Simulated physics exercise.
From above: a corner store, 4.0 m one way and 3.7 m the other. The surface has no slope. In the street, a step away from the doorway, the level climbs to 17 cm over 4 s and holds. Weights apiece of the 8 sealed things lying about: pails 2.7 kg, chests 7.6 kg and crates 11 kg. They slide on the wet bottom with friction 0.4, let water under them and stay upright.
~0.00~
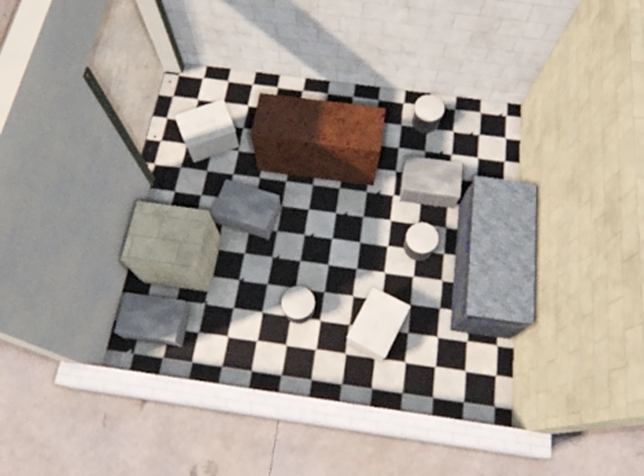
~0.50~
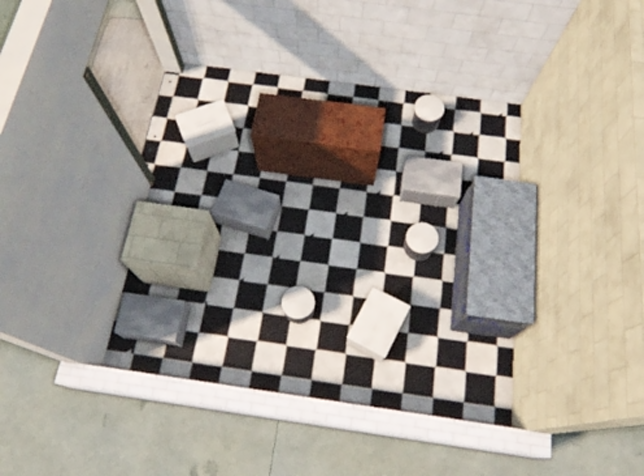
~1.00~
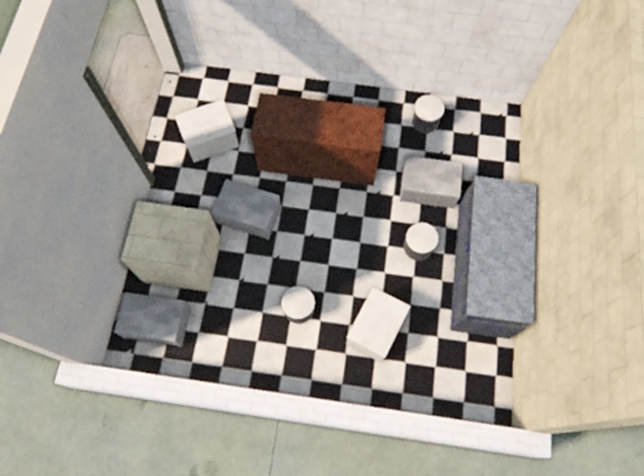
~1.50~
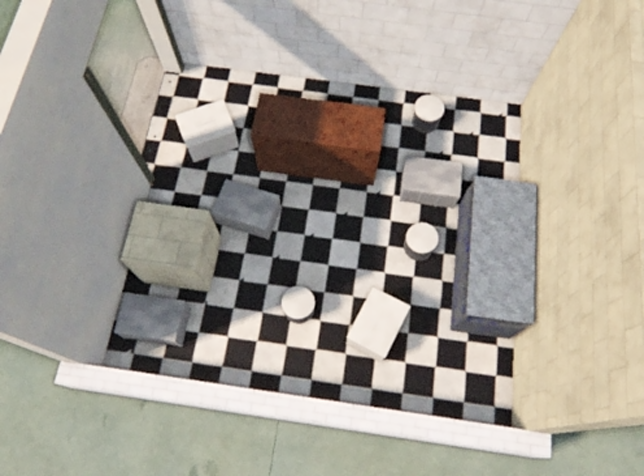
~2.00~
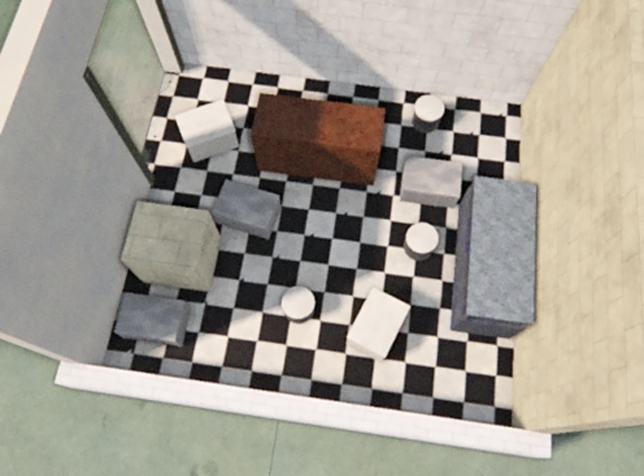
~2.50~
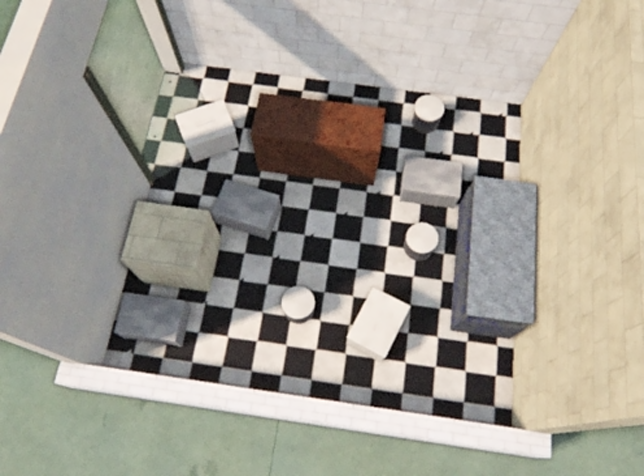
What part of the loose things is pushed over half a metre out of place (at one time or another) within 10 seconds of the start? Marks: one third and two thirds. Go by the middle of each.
It is at least two thirds.
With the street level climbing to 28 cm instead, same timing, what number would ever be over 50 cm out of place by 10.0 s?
In that case 7 of them.
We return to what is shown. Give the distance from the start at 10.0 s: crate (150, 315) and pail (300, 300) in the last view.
In turn: 10 cm, 140 cm.
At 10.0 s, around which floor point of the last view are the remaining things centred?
At about (376, 307).
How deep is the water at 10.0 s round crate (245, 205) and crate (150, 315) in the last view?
About 7 and 5 cm.
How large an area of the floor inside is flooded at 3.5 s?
About 2.0 m2.
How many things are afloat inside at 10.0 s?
At that moment 8.
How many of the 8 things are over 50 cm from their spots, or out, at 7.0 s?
I count 4.
After 3.5 s 0 of 8 are over 50 cm from their spots; 0 afloat.
After 4.5 s 1 of 8 are over 50 cm from their spots; 1 afloat.
After 7.0 s 4 of 8 are over 50 cm from their spots; 1 afloat.
After 10.0 s 6 of 8 are over 50 cm from their spots, and 6 have been at some point; 8 afloat.
